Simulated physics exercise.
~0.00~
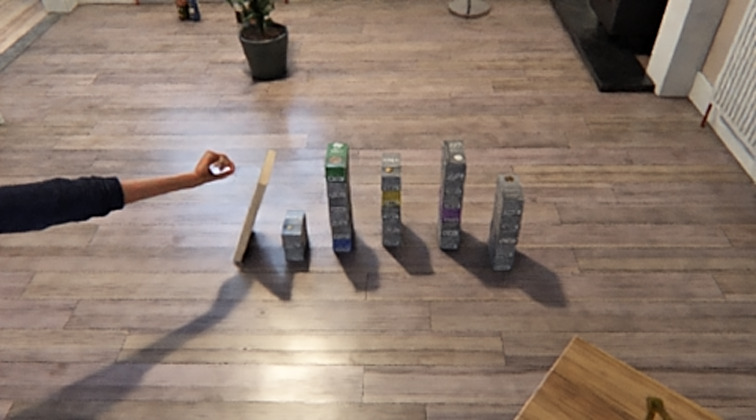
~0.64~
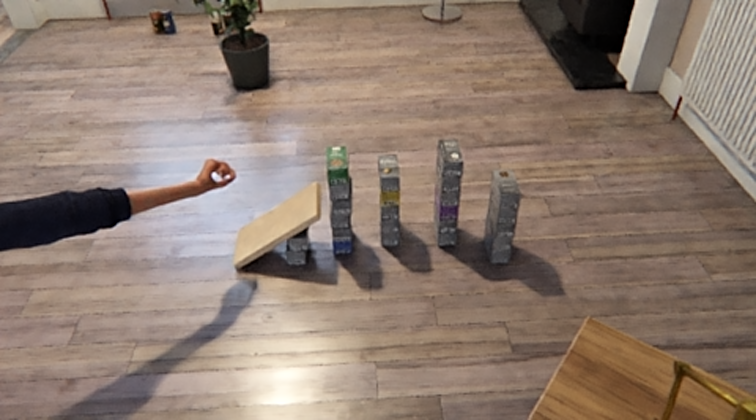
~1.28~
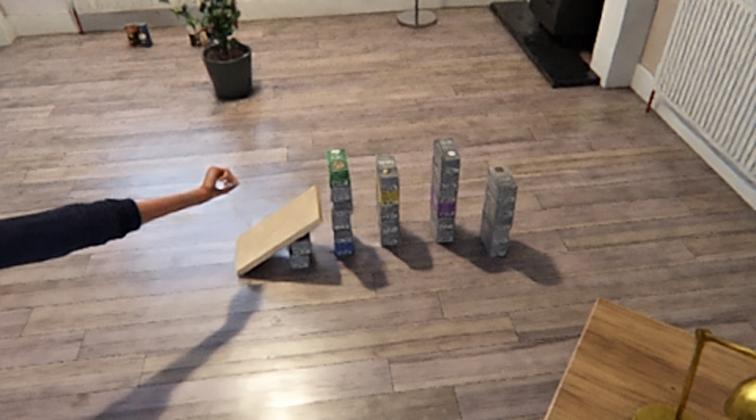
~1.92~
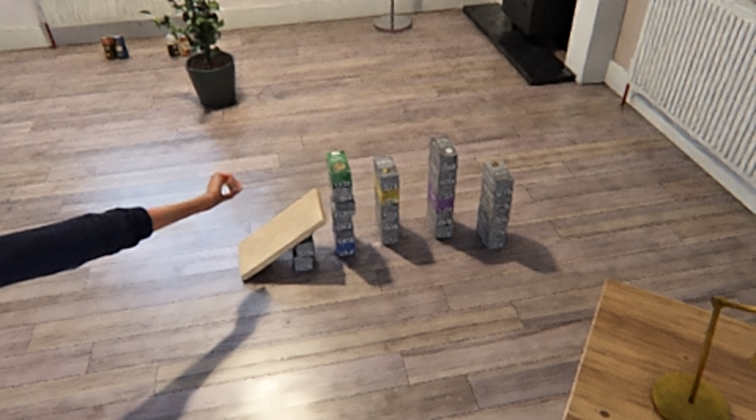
At first, a hand reaches in from the left beside a wooden board standing on end, slightly tilted, near a short grey block and four taller stacks of packets on a wooden floor. The board then tips to the right, away from the hand, and lands slanted across the short block, its upper edge close to the nearest stack, which has a green packet on top. The hand stays raised behind it while the view drifts slowly sideways. The board holds its slant, and all four tall stacks, including the green packet, are still standing at the end.
